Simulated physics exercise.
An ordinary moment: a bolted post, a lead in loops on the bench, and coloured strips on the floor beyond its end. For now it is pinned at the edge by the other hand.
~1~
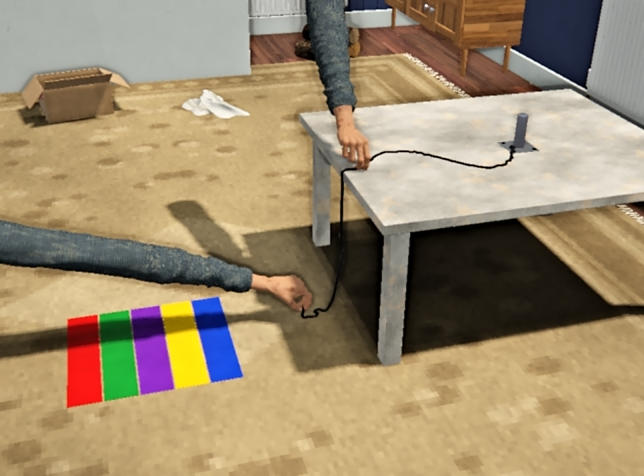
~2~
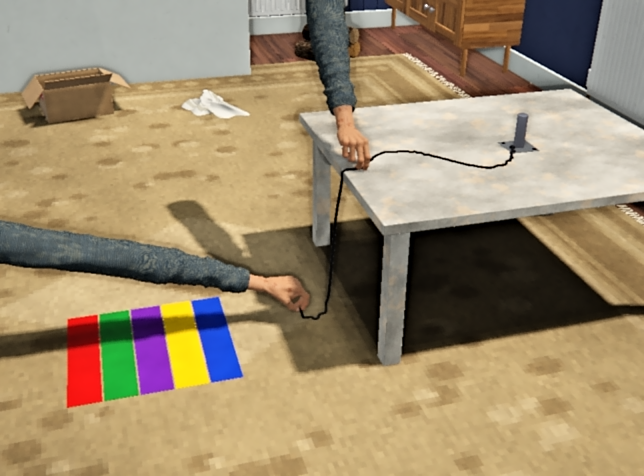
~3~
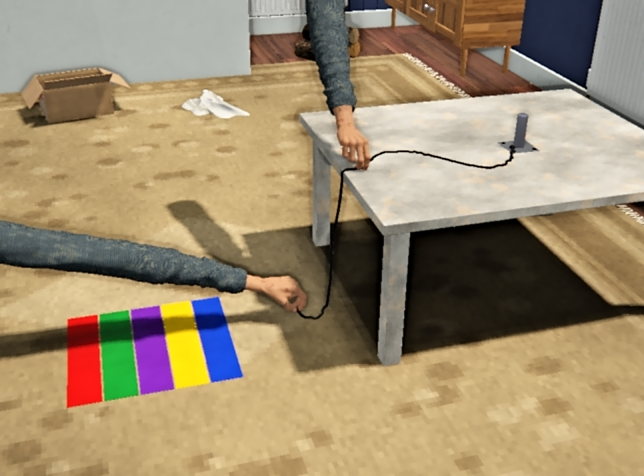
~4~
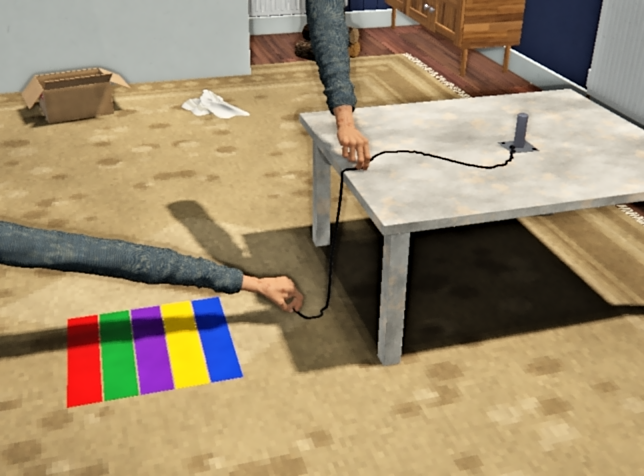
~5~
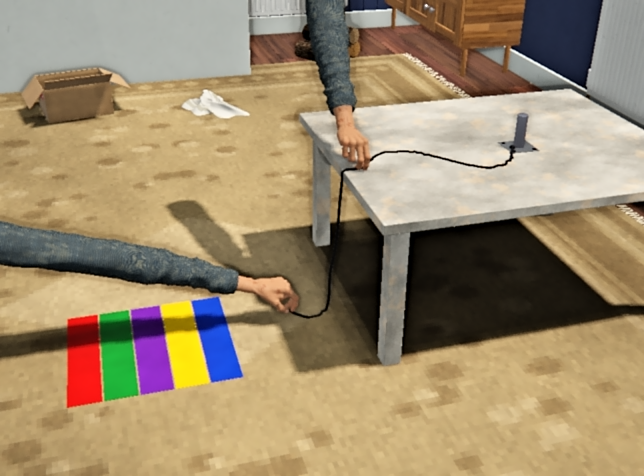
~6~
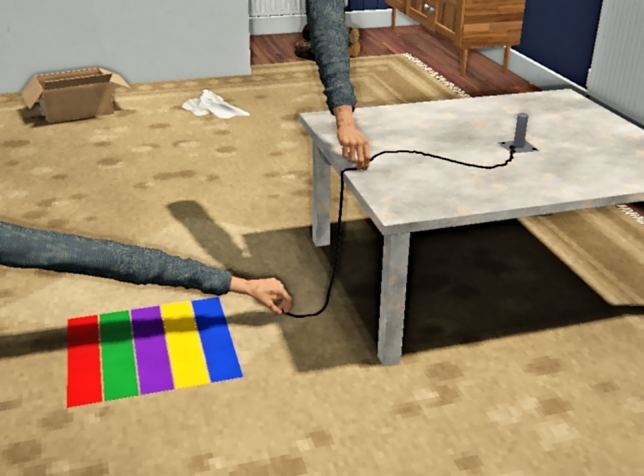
In a carpeted room, one hand pressed a black cord against a pale table's edge while another, low over the floor, drew the cord's end slightly left, toward the coloured strips.
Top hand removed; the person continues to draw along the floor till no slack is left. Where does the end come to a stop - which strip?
On the green strip.
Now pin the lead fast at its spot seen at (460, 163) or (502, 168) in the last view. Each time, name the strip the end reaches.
Try 1: Purple; try 2: Purple.
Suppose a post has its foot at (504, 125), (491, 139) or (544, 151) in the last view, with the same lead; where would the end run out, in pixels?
About (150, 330), (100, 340) and (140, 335).
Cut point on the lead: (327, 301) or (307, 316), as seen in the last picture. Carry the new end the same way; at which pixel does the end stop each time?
You'd find it around (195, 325) the first time and around (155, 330) the second.
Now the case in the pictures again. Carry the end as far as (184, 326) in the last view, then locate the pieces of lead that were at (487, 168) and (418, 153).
They move to (447, 156) and (379, 165) respectively.
Soon after, end near (184, 326); over yellow.
Then, end near (140, 333); over purple.
At full stretch, end near (114, 337); over green. It gets as far as the green strip.
